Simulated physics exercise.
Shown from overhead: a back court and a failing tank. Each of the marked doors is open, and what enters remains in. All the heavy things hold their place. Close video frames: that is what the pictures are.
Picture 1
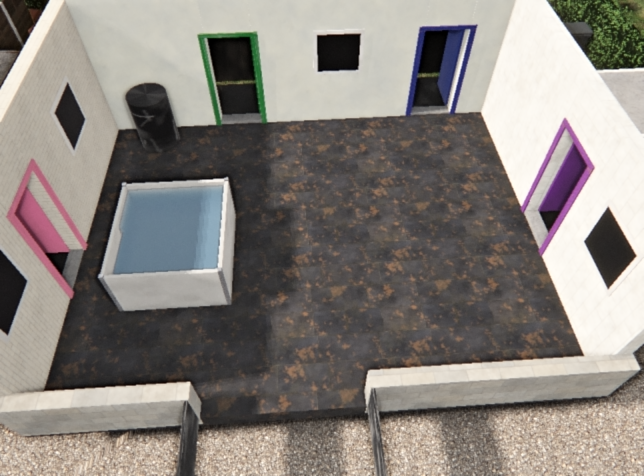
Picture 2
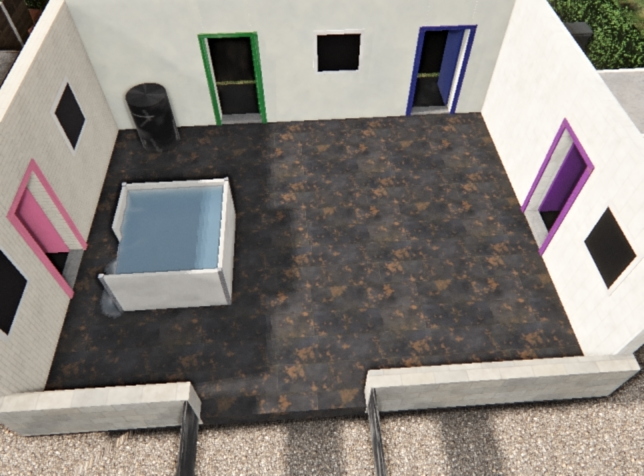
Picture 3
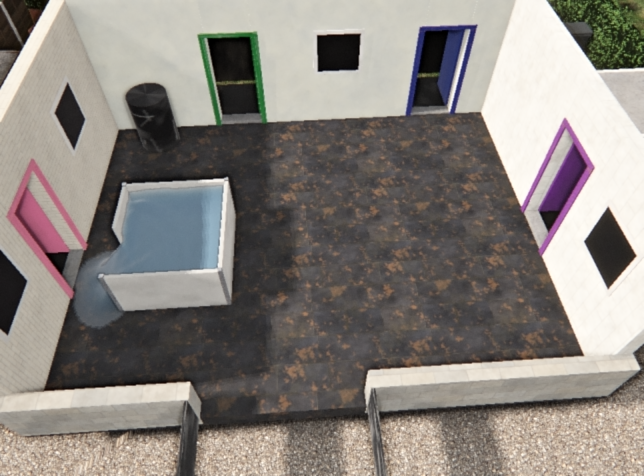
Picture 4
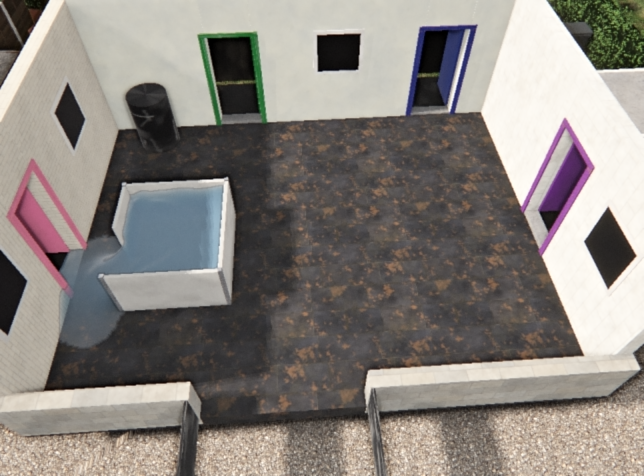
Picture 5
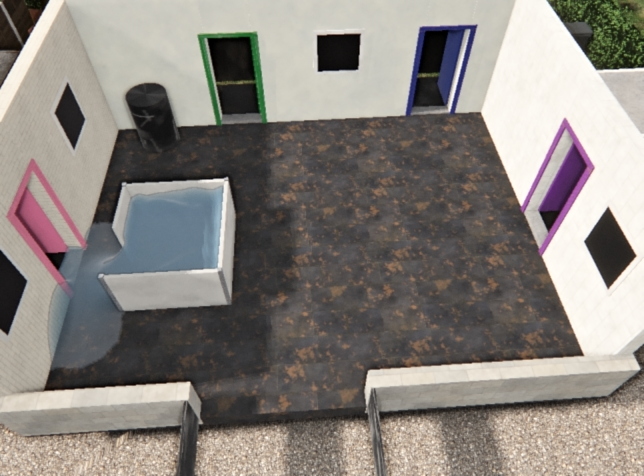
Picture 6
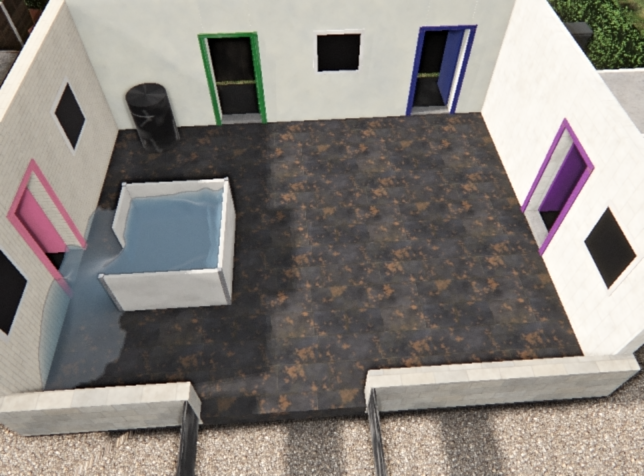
Water pours from the white tank's left side and spreads across the dark courtyard floor.
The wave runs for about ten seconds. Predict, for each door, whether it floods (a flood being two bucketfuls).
The green door sees no more than two buckets come in, the pink door sees more than two buckets come in, the blue door sees no more than two buckets come in, the purple door sees no more than two buckets come in.
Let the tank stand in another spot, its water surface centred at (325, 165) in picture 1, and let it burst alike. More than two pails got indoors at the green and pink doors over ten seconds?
I'd say the green doesn't reach it but the pink crosses the line.
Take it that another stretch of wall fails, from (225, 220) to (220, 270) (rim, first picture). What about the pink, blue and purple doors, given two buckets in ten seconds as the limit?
With the breach there, the pink stays within limits, the blue overshoots and the purple overshoots.
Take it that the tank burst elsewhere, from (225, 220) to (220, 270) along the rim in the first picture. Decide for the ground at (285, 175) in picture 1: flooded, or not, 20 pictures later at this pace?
At that place: No water.
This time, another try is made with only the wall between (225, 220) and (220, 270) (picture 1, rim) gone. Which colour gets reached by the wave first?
One in purple.
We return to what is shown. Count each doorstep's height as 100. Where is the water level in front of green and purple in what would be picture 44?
Some 20 percent and then some 90 percent.
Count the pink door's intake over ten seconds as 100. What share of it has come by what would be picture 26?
About 75 per cent.
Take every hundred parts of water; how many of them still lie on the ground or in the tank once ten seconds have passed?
54 per cent.
A moment on, water covers 10 % of the floor; the green door not reached, the pink door far over two buckets in, the blue door not reached, the purple door not reached.
Next, water covers 20 % of the floor; the green door not reached, the pink door far over two buckets in, the blue door not reached, the purple door not reached.
Then, water covers 40 % of the floor; the green door not reached, the pink door far over two buckets in, the blue door not reached, the purple door not reached.
Later, water covers 60 % of the floor; the green door wet at the sill, nothing in, the pink door far over two buckets in, the blue door not reached, the purple door wet at the sill, nothing in.
In the end, water covers 80 % of the floor; the green door wet at the sill, nothing in, the pink door far over two buckets in, the blue door wet at the sill, nothing in, the purple door wet at the sill, nothing in.
